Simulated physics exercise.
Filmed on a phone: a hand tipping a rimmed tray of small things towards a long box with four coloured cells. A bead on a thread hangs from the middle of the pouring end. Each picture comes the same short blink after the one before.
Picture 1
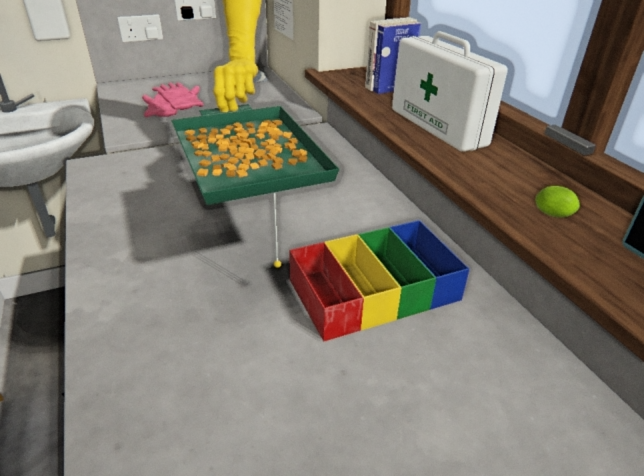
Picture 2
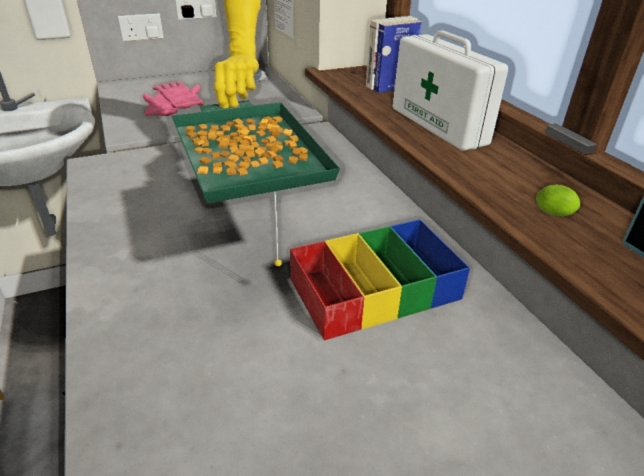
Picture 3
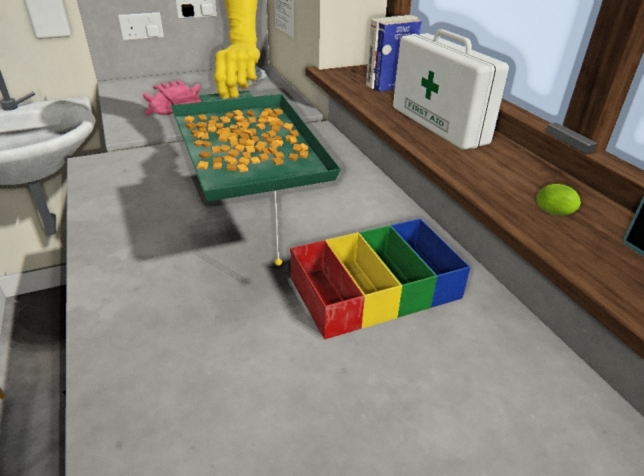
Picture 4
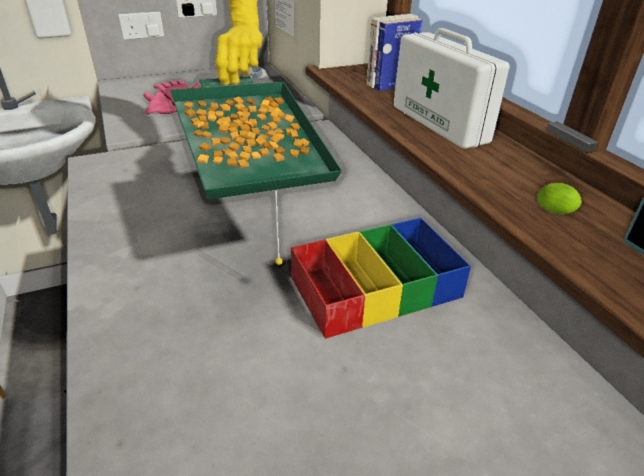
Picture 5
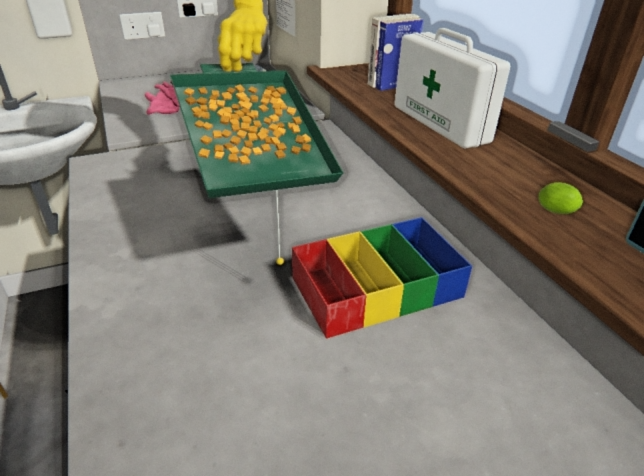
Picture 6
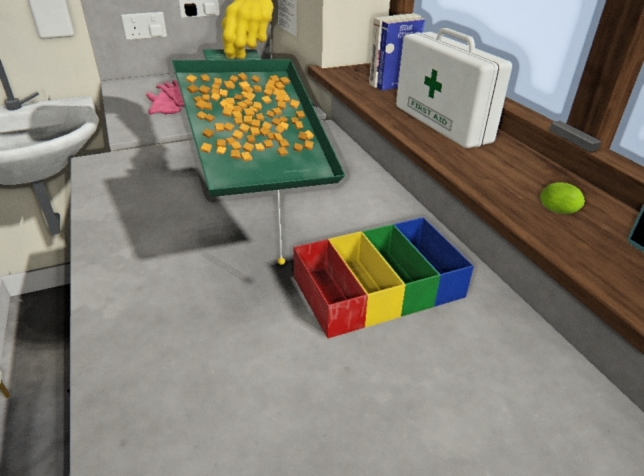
A yellow-gloved hand held the far end of a green tray of small orange crackers, then gradually raised it, tilting the tray toward the red, yellow, green and blue box on the grey counter.
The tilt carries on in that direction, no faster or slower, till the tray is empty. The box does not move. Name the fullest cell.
The red one ends fullest.
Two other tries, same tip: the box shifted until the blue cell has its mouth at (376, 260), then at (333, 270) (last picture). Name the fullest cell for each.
The first try: The green cell. The second: The blue cell.
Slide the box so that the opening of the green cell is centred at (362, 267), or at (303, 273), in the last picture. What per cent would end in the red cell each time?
About 10 and 0 per cent.
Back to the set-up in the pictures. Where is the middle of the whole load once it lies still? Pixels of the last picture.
Around (336, 303).
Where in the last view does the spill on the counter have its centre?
Near (293, 323).
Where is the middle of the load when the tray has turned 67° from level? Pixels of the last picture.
Near (307, 175).
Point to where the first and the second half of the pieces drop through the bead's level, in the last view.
The first part at (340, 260); the rest at (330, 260).
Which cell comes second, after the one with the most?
Next in line is yellow.
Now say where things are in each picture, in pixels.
In the first frame, corners of the pouring end near (206, 191) and (335, 168), level; middle of the load near (244, 146), small crackers; bead on its thread near (277, 264); red cell near (343, 317); yellow cell near (381, 306); green cell near (416, 296); blue cell near (450, 286).
In the second frame, corners of the pouring end near (206, 190) and (336, 167), level; middle of the load near (244, 143).
In the third frame, corners of the pouring end near (207, 188) and (336, 168), tipped barely, lowest at the right corner; middle of the load near (244, 137).
In the fourth frame, corners of the pouring end near (208, 187) and (338, 169), tipped a little, lowest at the right corner; middle of the load near (245, 128).
In the fifth frame, corners of the pouring end near (210, 187) and (339, 171), tipped clearly, lowest at the right corner; middle of the load near (246, 120).
In the sixth frame, corners of the pouring end near (212, 186) and (341, 173), tipped clearly, lowest at the right corner; middle of the load near (249, 113); red cell near (347, 314); yellow cell near (385, 303); green cell near (420, 293); blue cell near (454, 283).
Shortly afterwards, tray tipped steeply; all but a few on the tray; only a few falling or outside the box.
Next, tray tipped past a quarter turn; near half on the tray; near a quarter in the red cell; a little in the yellow cell; near a quarter falling or outside the box.
Some moments later, tray tipped past a quarter turn; near two thirds in the red cell; near a quarter in the yellow cell; near a quarter falling or outside the box.
In the end, tray tipped past a quarter turn; near two thirds in the red cell; near a quarter in the yellow cell; none at all in the green cell; none at all in the blue cell; near a quarter outside the box.
